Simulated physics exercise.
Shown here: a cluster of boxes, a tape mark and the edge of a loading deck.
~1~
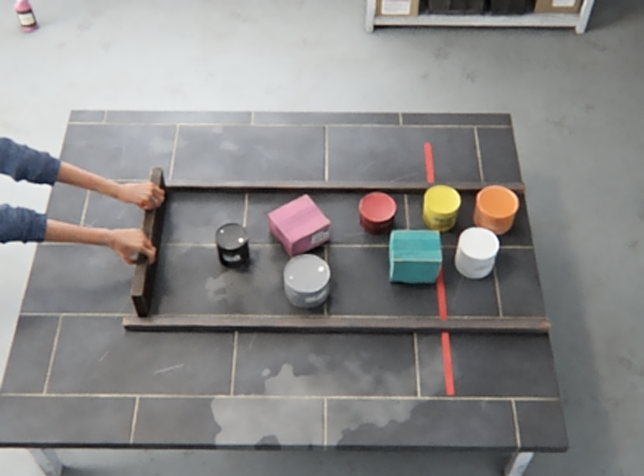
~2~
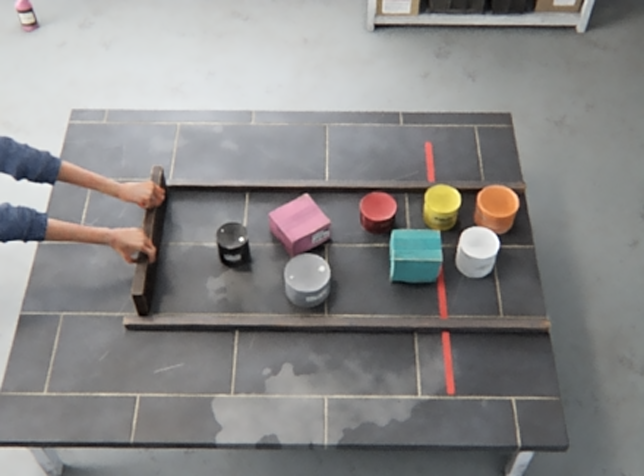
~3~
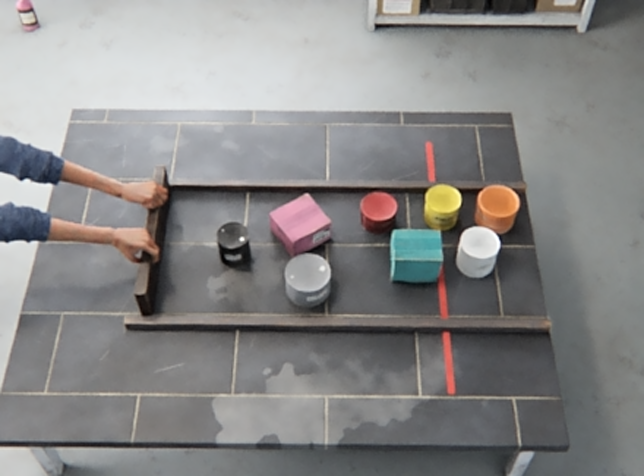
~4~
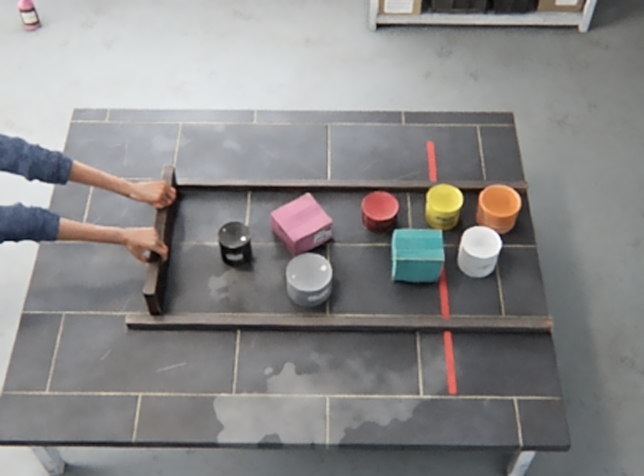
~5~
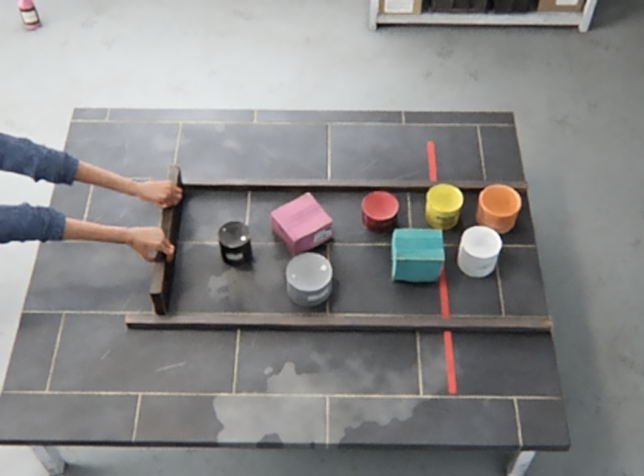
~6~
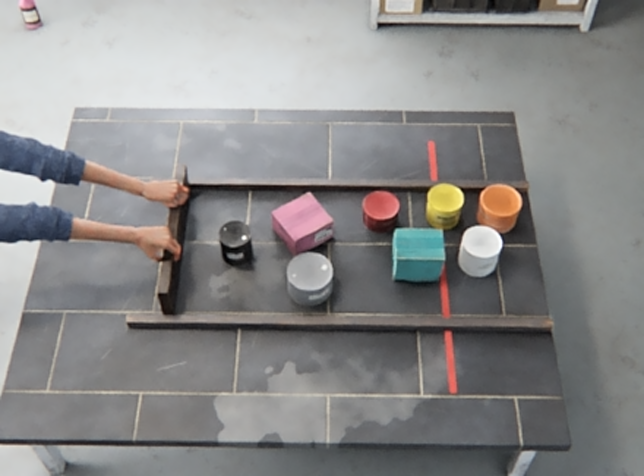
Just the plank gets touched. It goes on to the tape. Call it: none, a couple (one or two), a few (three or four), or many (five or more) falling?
Call: A couple.
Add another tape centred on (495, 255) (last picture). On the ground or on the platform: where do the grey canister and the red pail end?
Okay, so the grey canister sits tight, the red pail winds up off it.
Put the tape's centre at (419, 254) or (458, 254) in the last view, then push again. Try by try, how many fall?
In order, 1 then 3.
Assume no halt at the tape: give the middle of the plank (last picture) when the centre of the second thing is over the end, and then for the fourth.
It sits around (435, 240) and after that around (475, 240).
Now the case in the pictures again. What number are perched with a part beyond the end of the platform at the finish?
The count is 1.
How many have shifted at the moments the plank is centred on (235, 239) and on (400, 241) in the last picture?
First 1 and then 8.
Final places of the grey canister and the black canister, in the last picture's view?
Middles: Around (468, 281) and around (459, 245).
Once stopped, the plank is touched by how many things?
Looks like 3 of them, all told.
Soon after, none off yet; orange pail at rest near (499, 209); white canister at rest near (480, 251); yellow pail at rest near (444, 207).
After that, none off yet; orange pail displaced about its own width near (524, 208); white canister displaced a little near (498, 250); yellow pail displaced about its own width near (487, 206).
In the end, the number that fall off is one or two; gone, white canister and orange pail.
